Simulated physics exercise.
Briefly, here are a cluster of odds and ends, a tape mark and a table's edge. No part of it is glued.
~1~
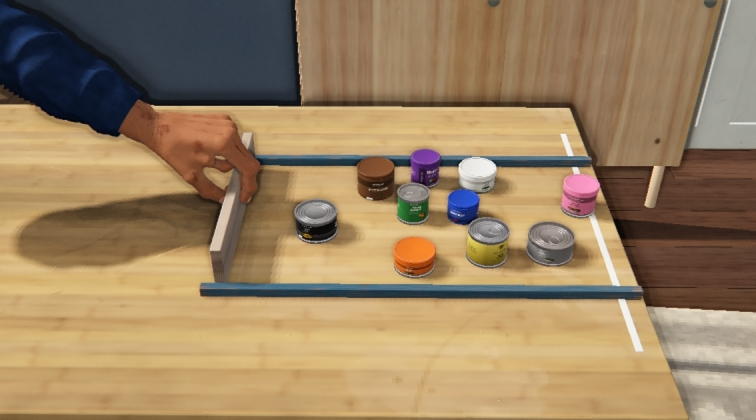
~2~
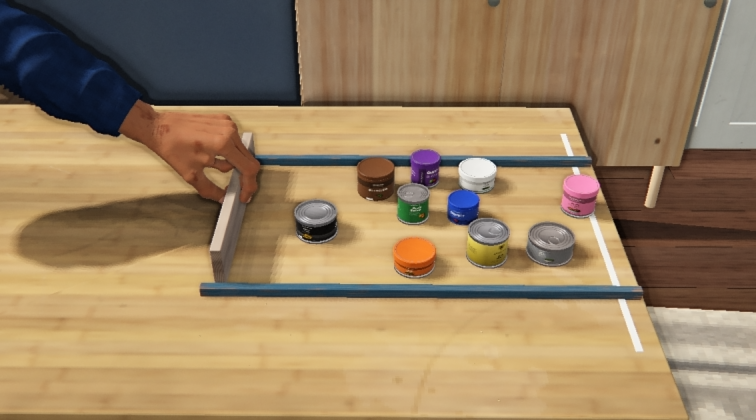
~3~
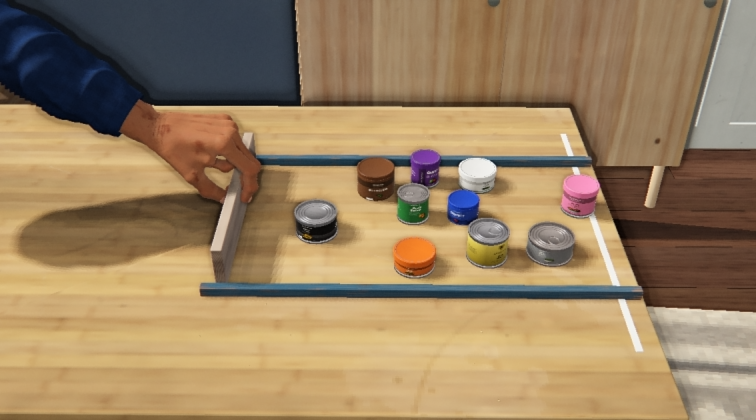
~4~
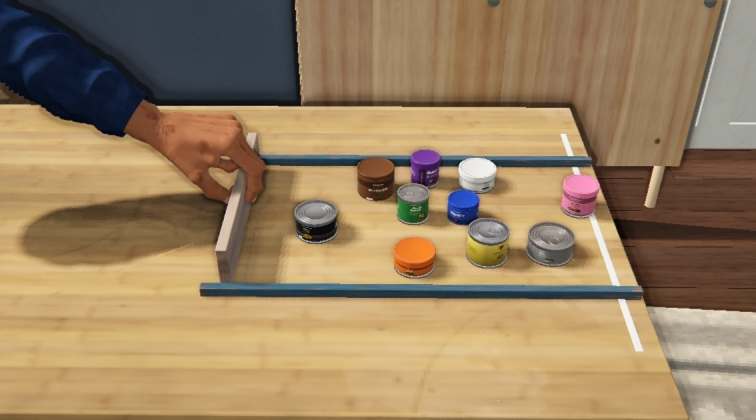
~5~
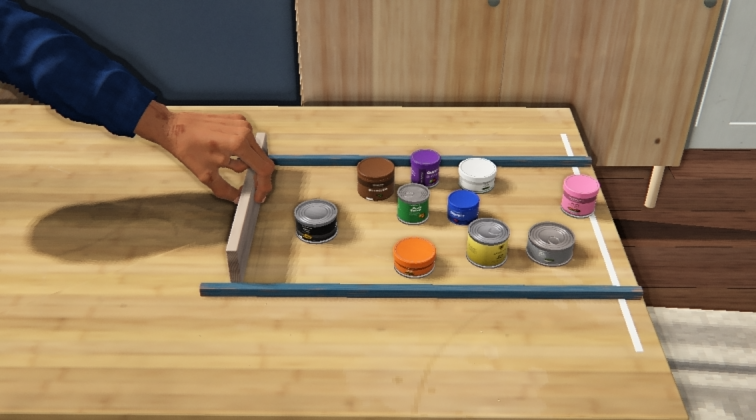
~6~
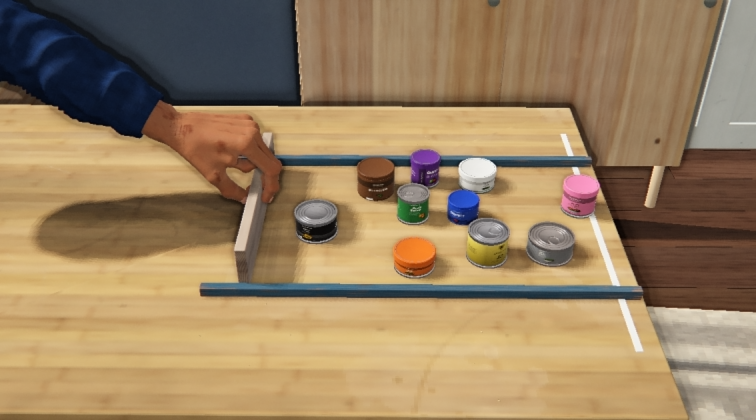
The footage shows a hand holding a wooden board upright between two blue strips on a table, at first still, then sliding it slightly right toward a black tin, while the colourful pots and tins stay in place.
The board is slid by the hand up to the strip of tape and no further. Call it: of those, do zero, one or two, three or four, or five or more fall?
Five or more fall.
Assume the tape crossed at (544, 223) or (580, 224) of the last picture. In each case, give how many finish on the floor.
In the first try the count is 1, and in the second it is 5.
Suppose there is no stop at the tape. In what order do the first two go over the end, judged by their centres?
Earliest first: The grey pot, then the pink pot.
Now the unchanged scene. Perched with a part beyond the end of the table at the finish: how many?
Overhang count: 5.
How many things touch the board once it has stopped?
That makes 5.
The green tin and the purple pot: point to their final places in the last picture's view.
Final centres, first then second: (609, 203), (593, 164).
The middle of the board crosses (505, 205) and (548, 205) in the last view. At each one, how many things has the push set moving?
The first count is 9, and then it's 10.
Early on, none off yet; pink pot at rest near (580, 196); grey pot at rest near (550, 244); white tin at rest near (477, 176).
Finally, the number that fall off is five or more; lost, blue tub, yellow tin, white tin, grey pot and pink pot.
